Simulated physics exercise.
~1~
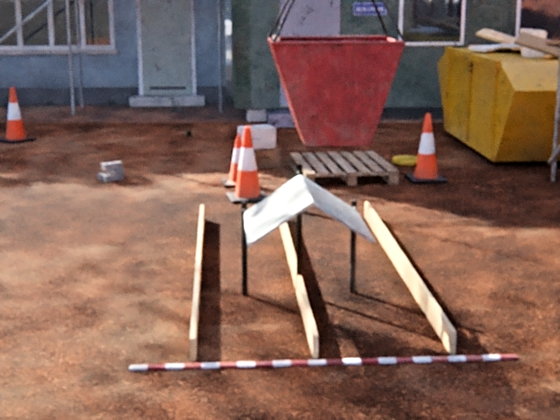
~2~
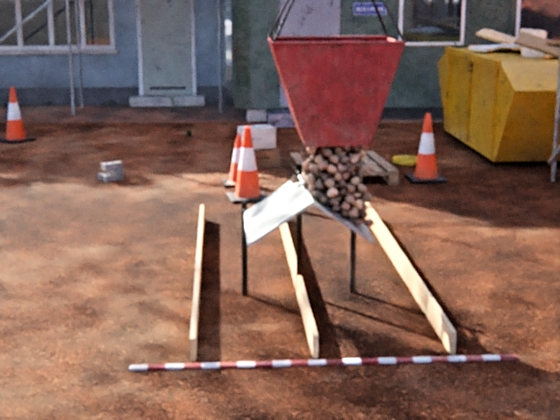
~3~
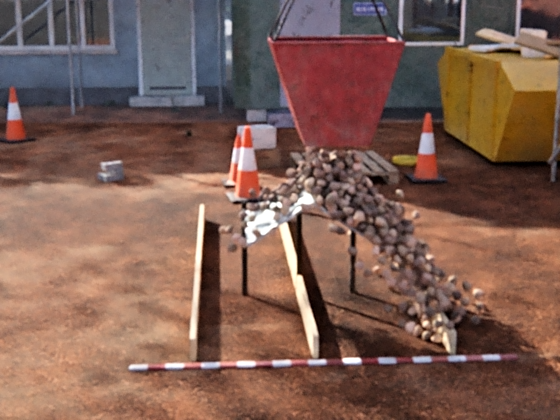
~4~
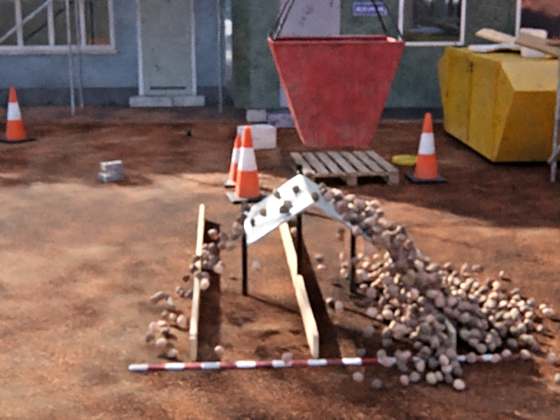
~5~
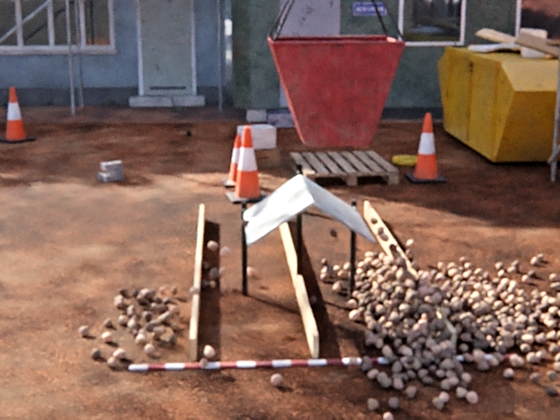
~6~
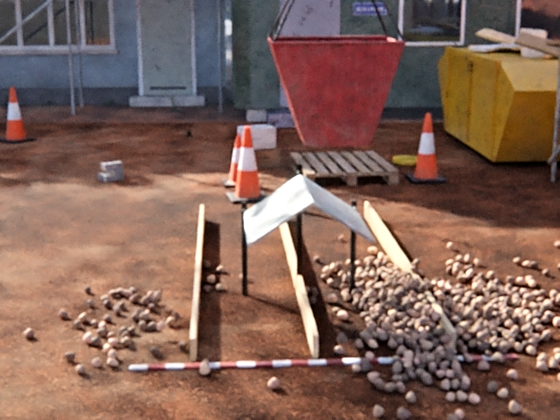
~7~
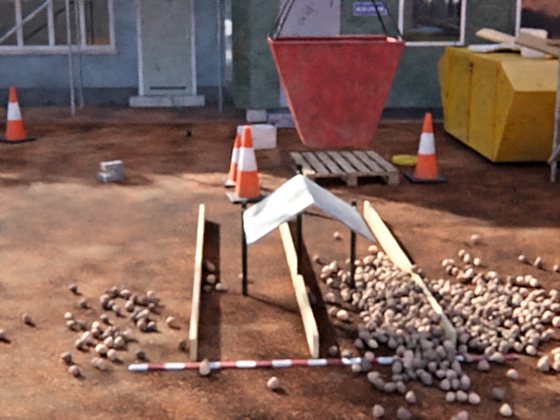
A red skip hangs over a bent pale steel sheet on thin dark legs in a dirt yard, seen from the side and slightly above. Three wooden boards lie on the ground behind a red and white striped staff, with orange cones, a pallet and a yellow container further back. Round brownish stones pour from the bottom of the skip onto the sheet, and most tumble down its right slope while a few roll left. They spill over the right board and scatter outward. Finally the sheet is bare, with a large heap in and beyond the right bay and a small scatter left of the boards.
